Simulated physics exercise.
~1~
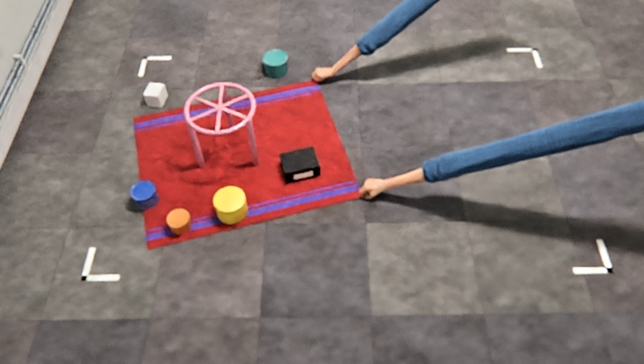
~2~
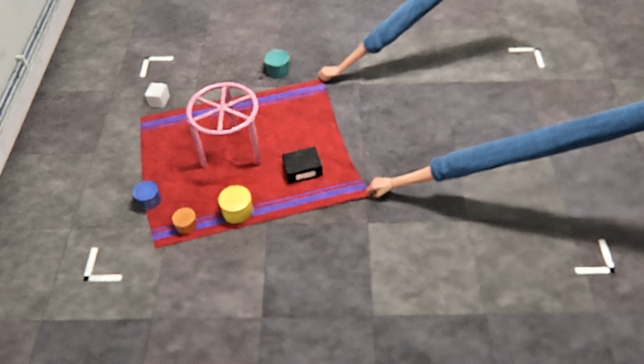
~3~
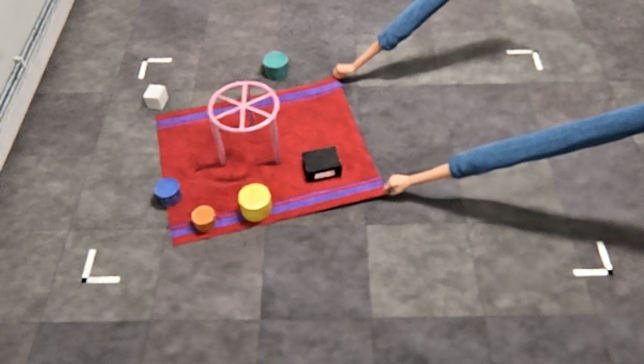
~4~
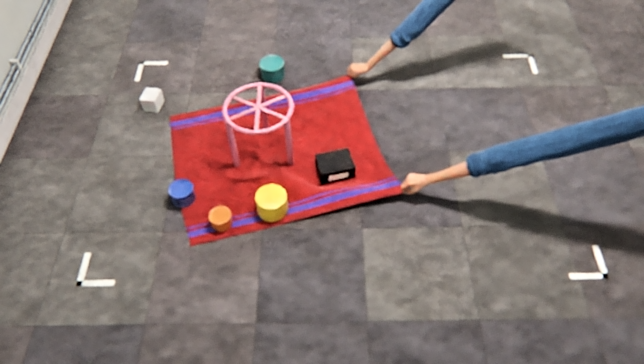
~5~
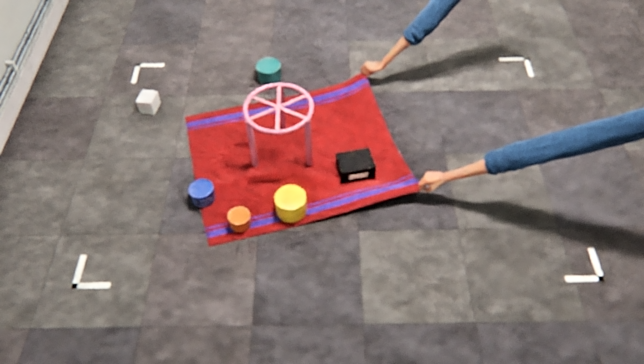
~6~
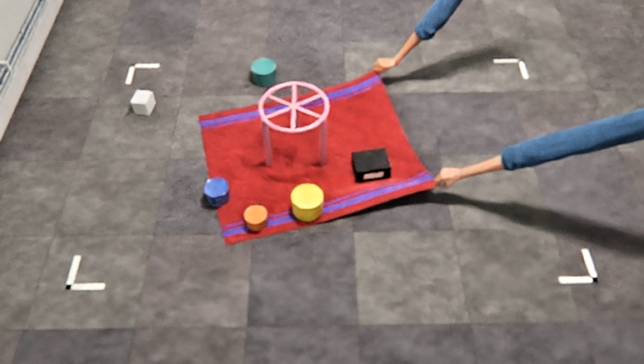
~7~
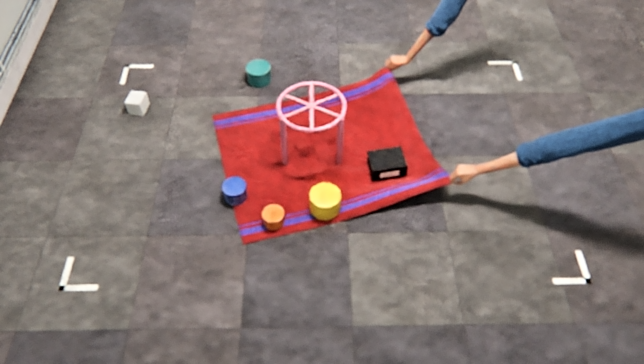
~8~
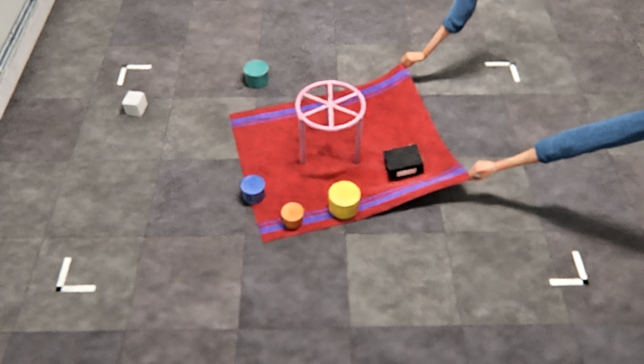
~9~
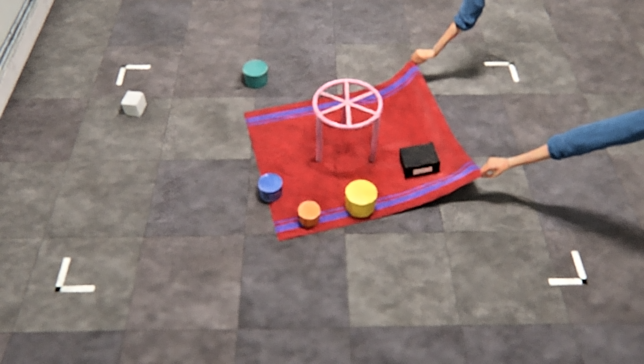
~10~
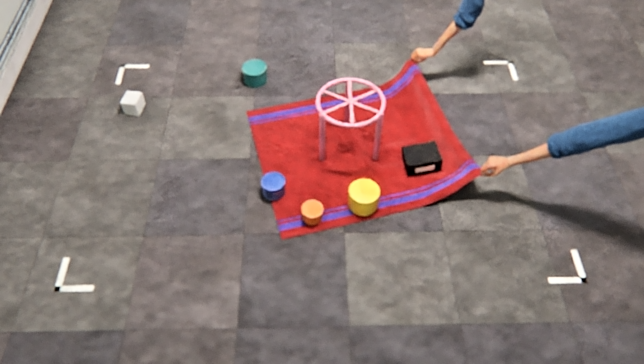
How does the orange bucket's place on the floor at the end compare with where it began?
The orange bucket ends up clearly farther right, closer to the middle of the taped area. It is still near the front left corner of the red rug, which carried it there.
